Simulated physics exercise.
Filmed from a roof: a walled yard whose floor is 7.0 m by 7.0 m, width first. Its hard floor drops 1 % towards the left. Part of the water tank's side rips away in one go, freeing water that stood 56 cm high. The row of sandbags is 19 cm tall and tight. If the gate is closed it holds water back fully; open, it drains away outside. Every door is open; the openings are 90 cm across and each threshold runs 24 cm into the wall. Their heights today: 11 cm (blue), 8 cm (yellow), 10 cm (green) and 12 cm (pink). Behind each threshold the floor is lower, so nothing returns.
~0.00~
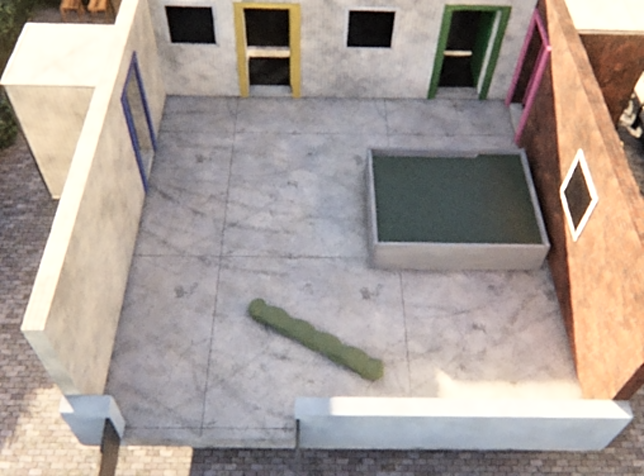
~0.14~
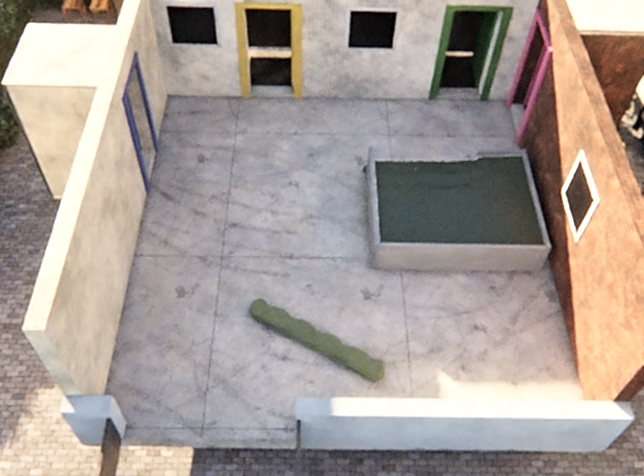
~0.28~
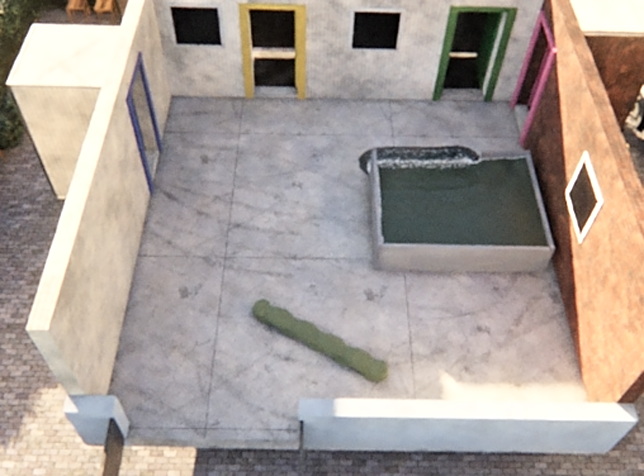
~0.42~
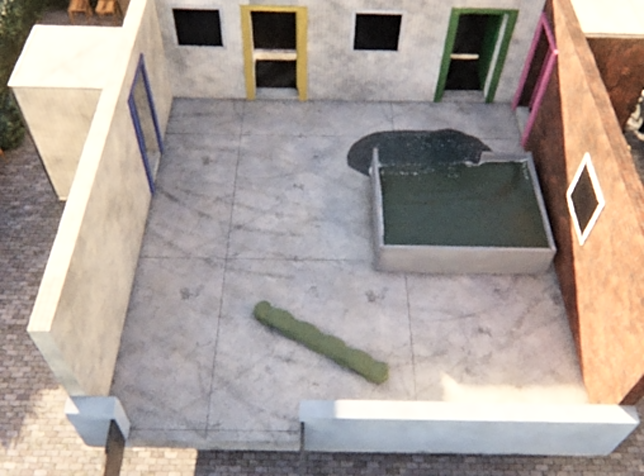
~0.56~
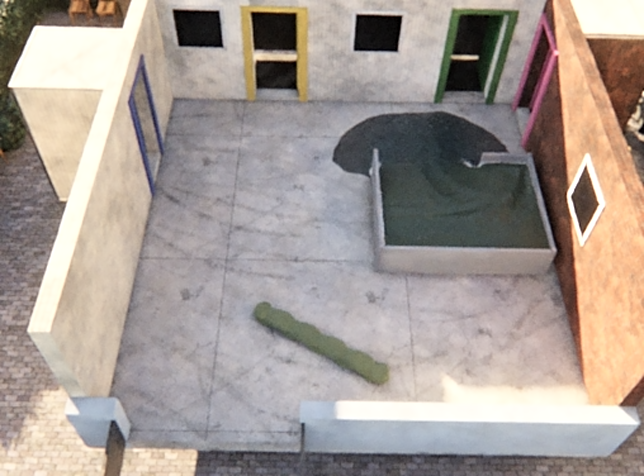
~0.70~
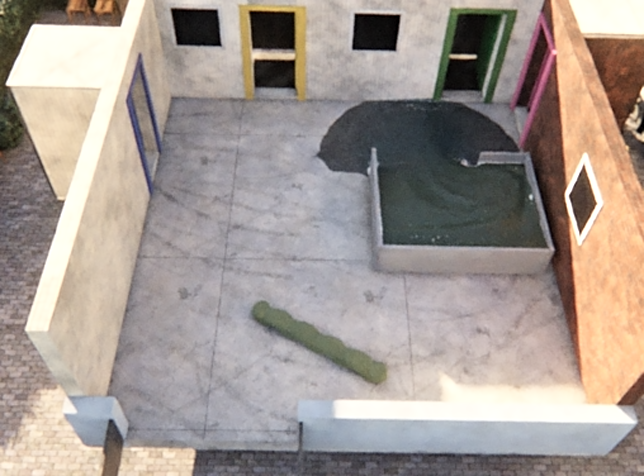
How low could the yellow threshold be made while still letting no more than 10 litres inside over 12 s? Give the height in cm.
Some 10.5 cm above the ground.
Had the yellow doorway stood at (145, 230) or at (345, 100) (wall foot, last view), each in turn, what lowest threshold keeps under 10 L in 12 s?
About 7.0 and 27 cm.
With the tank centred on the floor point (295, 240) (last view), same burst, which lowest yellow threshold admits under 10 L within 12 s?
About 32 cm.
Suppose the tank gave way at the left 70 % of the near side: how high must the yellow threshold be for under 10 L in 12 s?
Some 6.5 cm.
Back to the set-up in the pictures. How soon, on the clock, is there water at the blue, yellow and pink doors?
Arrival: Blue 3.0 s, yellow 1.6 s, pink 1.0 s.
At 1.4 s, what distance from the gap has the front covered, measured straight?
About 3.0 m.
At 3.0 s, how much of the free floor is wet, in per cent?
About 30 per cent.
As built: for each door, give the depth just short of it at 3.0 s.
In cm: Blue 5, yellow 13, green 22, pink 21.
After 1.4 s water covers 15 % of the floor, deepest (40 cm) near (400, 106); it has not reached the yellow door.
After 3.0 s water covers 30 % of the floor, deepest (34 cm) near (170, 107); 13 cm at the yellow door, 12 litres in over its 8 cm threshold.
After 12.0 s water covers 85 % of the floor, deepest (12 cm) near (168, 113); 5 cm at the yellow door, 25 litres in over its 8 cm threshold.
At the yellow door as built, the water arrived by 1.6 s and peaked near 14 cm at 2.2 s.
With a threshold of 9 cm, 18 litres would have come in within the 12 s; with 12 cm, 6 litres. So under 10 litres takes about 10.5 cm.
